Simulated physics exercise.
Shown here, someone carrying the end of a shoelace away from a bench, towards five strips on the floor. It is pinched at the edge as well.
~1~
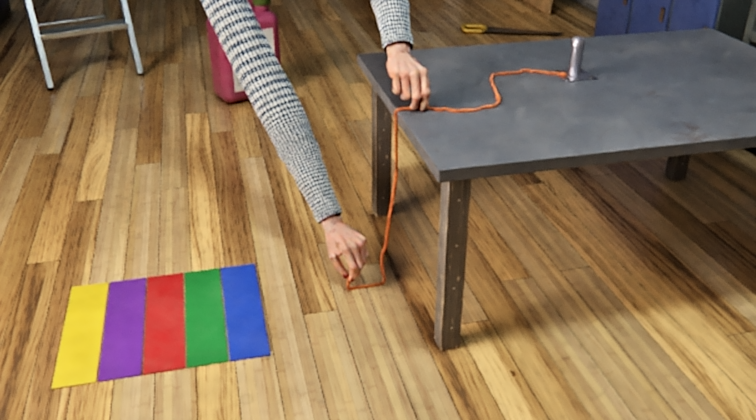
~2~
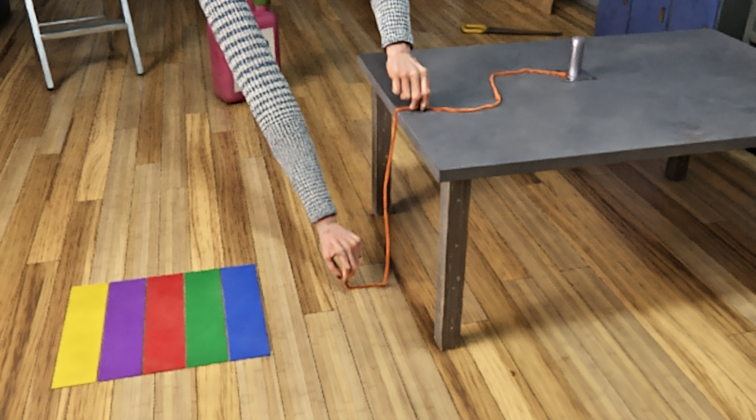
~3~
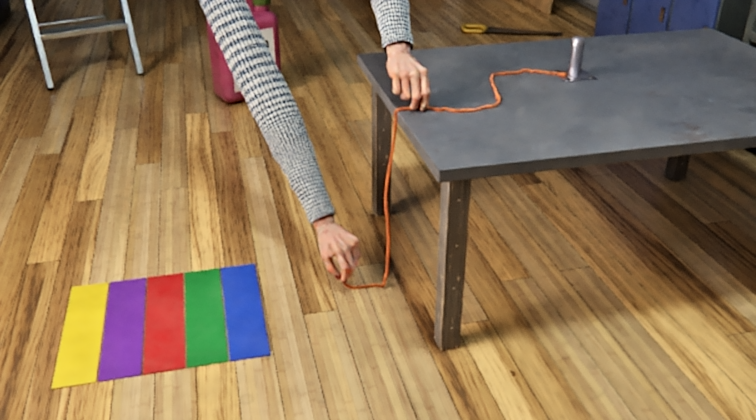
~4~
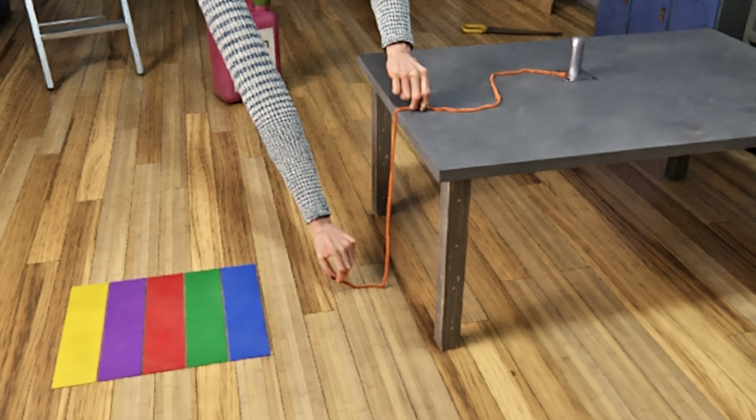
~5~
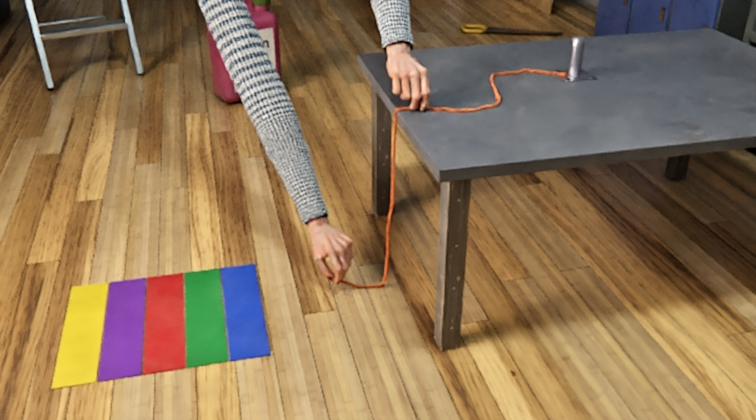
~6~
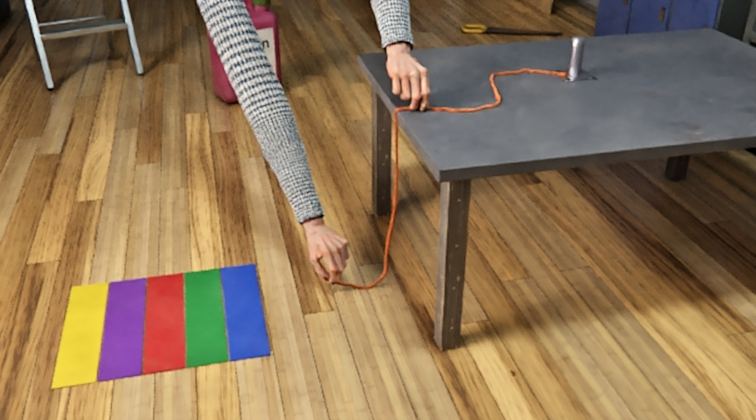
In a room with a wooden floor, one hand pinched an orange cord at a dark table's edge while the other drew its low end slightly left, towards five coloured strips on the floor.
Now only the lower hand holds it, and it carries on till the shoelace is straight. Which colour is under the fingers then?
Over purple.
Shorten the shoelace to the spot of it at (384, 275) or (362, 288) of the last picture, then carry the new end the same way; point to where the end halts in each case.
The places are (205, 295) and (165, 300).
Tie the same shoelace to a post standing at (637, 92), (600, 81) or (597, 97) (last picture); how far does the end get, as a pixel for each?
Near (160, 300), (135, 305) and (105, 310).
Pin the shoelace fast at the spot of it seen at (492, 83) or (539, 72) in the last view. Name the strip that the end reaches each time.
One after the other, red; purple.
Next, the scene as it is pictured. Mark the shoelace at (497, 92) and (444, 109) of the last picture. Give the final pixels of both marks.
The first at (445, 94), the second at (362, 128).
A little later, end near (193, 298); over green.
Next, end near (146, 304); over red.
When it is tight, end near (118, 308); over purple. The end stops over the purple strip.
